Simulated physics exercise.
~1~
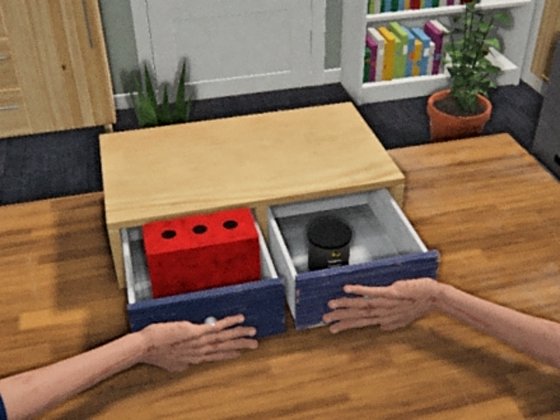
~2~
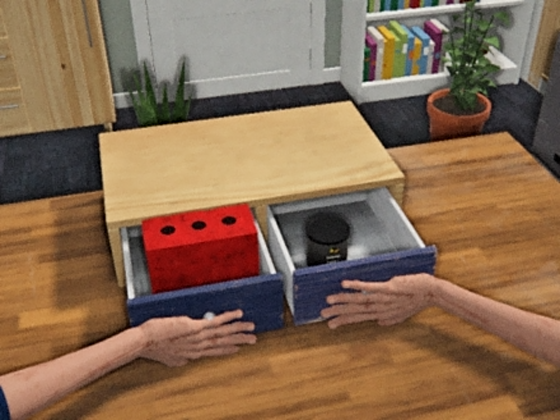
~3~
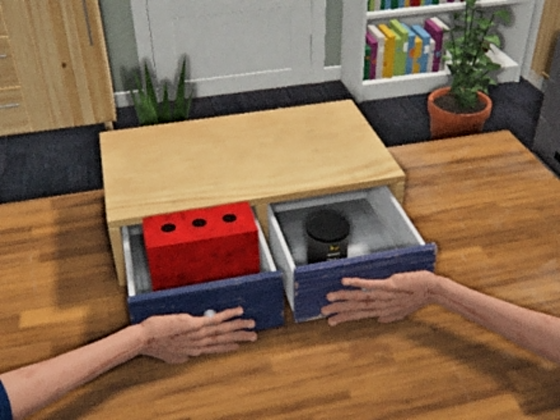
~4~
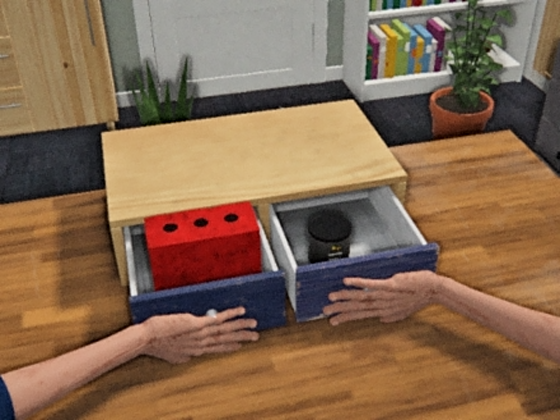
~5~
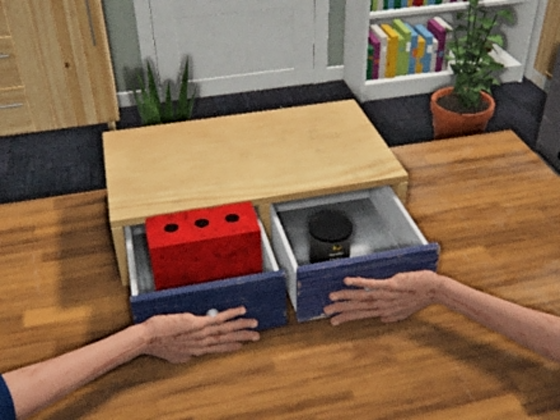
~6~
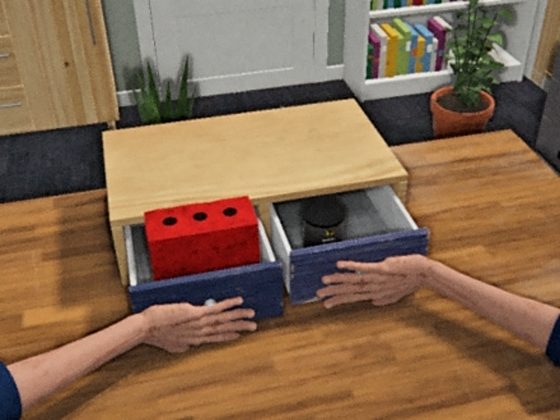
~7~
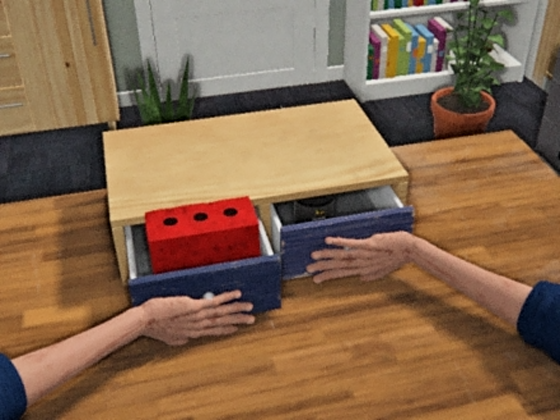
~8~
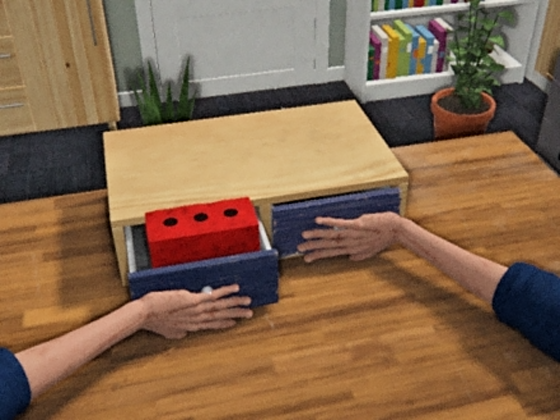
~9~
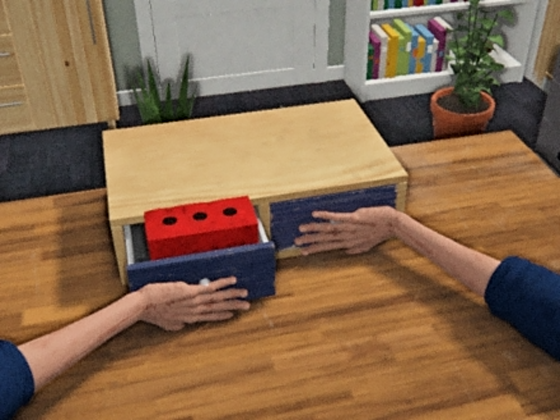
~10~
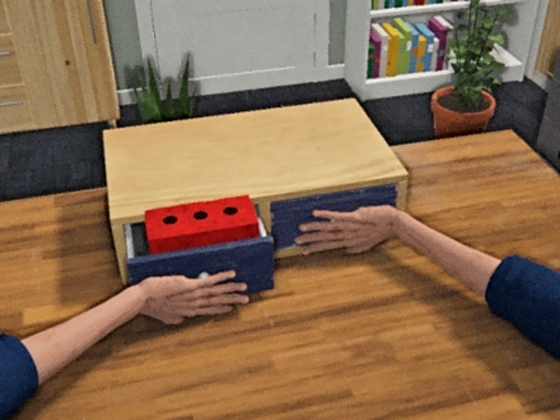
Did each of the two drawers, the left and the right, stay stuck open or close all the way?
The left drawer stayed stuck partly open with the red brick still showing, while the right drawer went all the way in.
